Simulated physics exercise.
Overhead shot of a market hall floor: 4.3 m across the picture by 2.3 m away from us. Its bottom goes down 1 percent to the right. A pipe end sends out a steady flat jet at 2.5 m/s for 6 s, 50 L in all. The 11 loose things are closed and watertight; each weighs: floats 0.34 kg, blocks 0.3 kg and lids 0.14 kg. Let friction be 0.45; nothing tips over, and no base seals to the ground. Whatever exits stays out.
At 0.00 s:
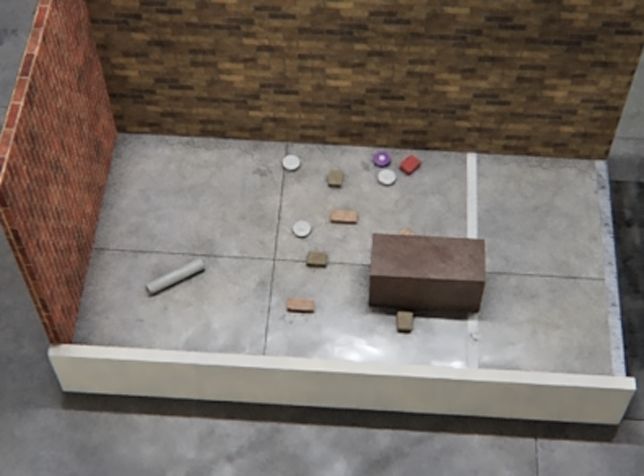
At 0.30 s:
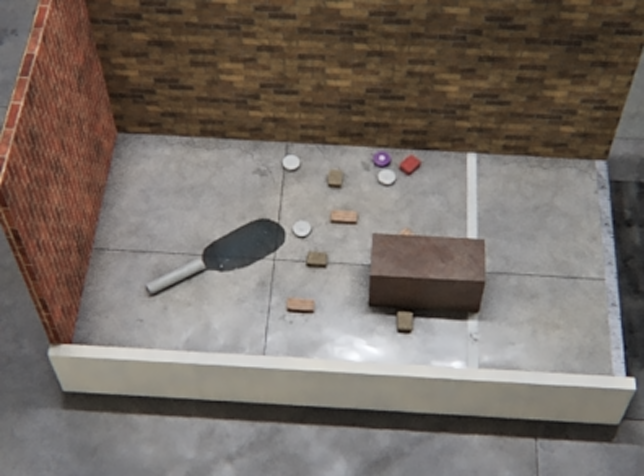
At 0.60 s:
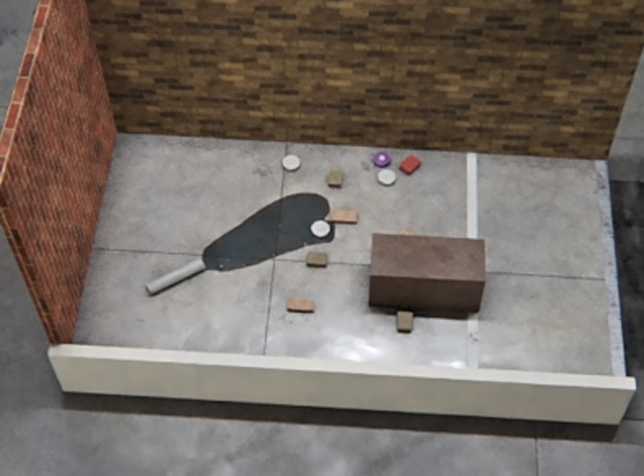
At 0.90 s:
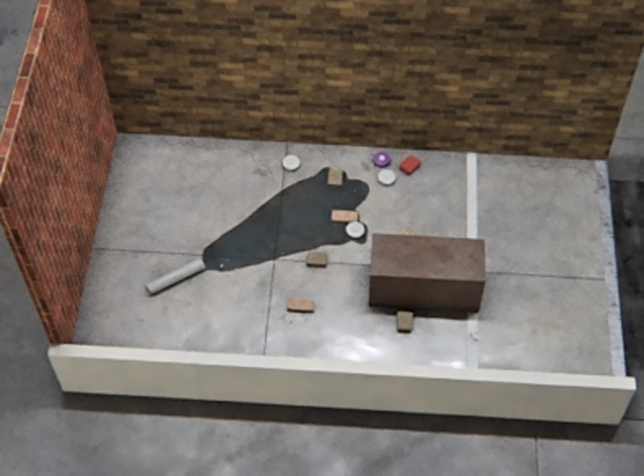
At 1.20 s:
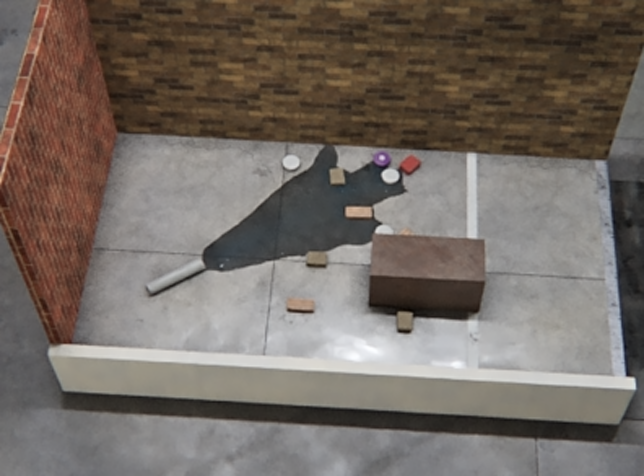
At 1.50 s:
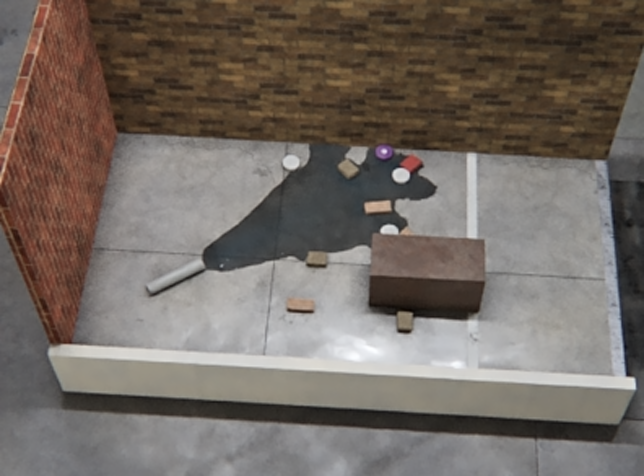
Dark water spreads rightward from a pipe across the floor, shifting several small blocks and discs.
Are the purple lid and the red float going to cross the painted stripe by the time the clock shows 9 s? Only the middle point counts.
Purple lid: Over; red float: Over.
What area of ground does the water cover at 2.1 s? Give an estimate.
Wet area: Approx. 1.5 m2.
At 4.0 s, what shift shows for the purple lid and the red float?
About 100 and 120 cm by then.
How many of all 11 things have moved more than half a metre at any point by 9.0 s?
The number is 6.
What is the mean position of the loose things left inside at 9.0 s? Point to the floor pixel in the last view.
Somewhere near (385, 245).
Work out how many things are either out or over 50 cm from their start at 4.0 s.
By my tally, 6.
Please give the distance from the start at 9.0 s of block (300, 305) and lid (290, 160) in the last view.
Distances, as listed: 0 cm then 0 cm.
After 2.1 s the purple lid is near (385, 151), 0.1 m from its start, afloat; the red float is near (430, 159), 0.2 m from its start, aground; 0 of 11 are over the mark; 2 afloat.
After 4.0 s the purple lid is near (502, 166), 1.1 m from its start, afloat; the red float is near (553, 175), 1.3 m from its start, aground; 3 of 11 are over the mark; 2 afloat.
After 6.3 s the purple lid has gone out; the red float is near (613, 188), 1.8 m from its start, aground; 4 of 11 are over the mark; 1 afloat.
After 9.0 s the purple lid has gone out; the red float has gone out; 4 of 11 are over the mark; 0 afloat.
